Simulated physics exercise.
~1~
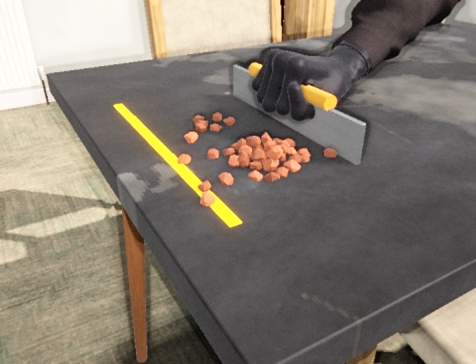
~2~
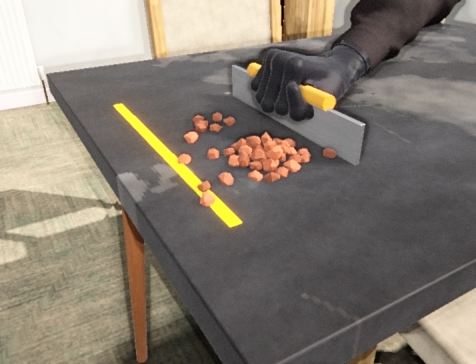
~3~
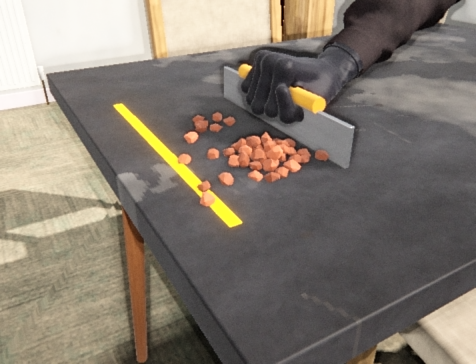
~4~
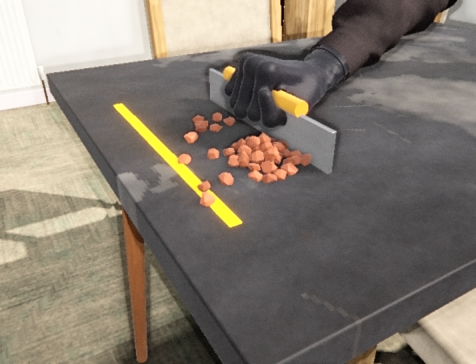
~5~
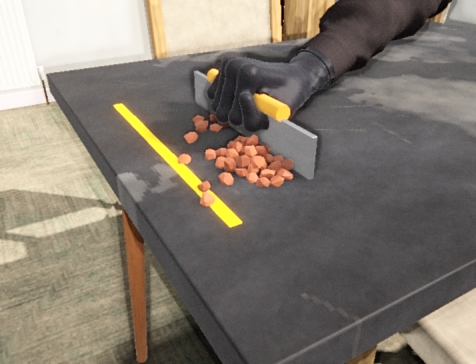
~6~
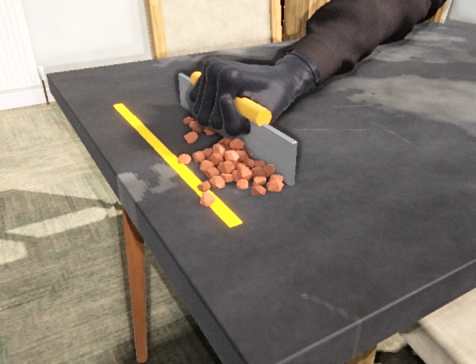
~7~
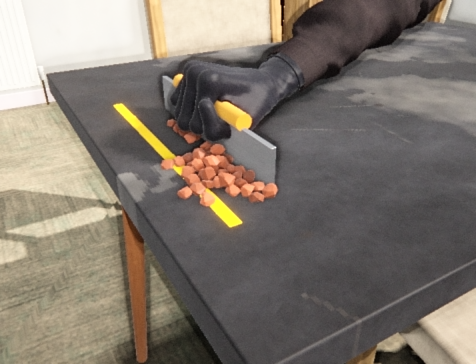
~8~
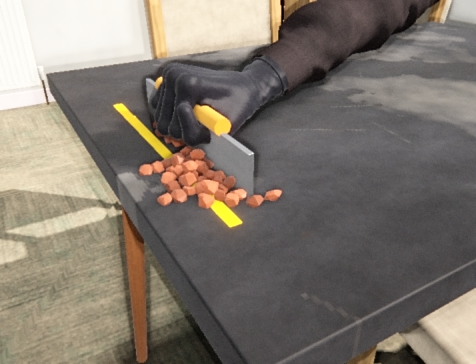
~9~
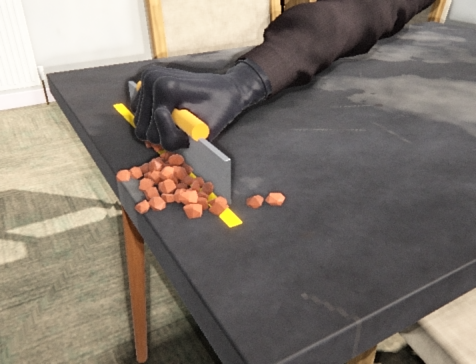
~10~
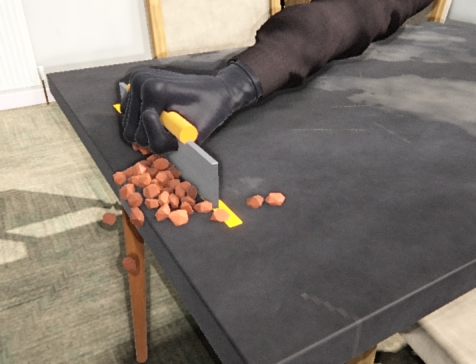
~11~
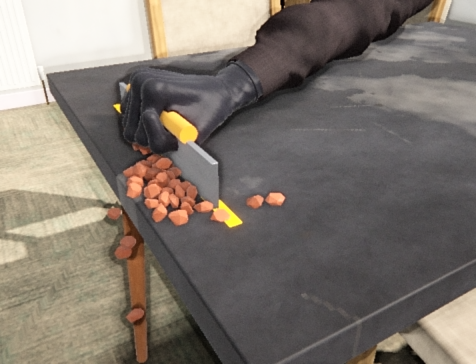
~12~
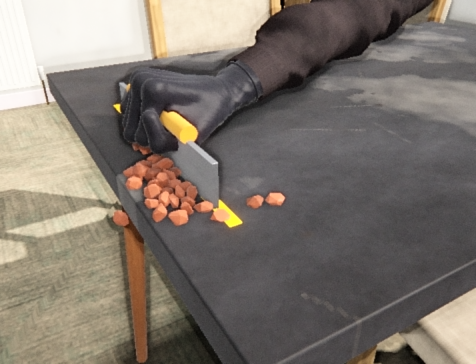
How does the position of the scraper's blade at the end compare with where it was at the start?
At the start the blade stands well to the right of the yellow tape, behind the heaps. By the end it has moved left and slightly lower in view, and it rests at the tape near the table's edge.
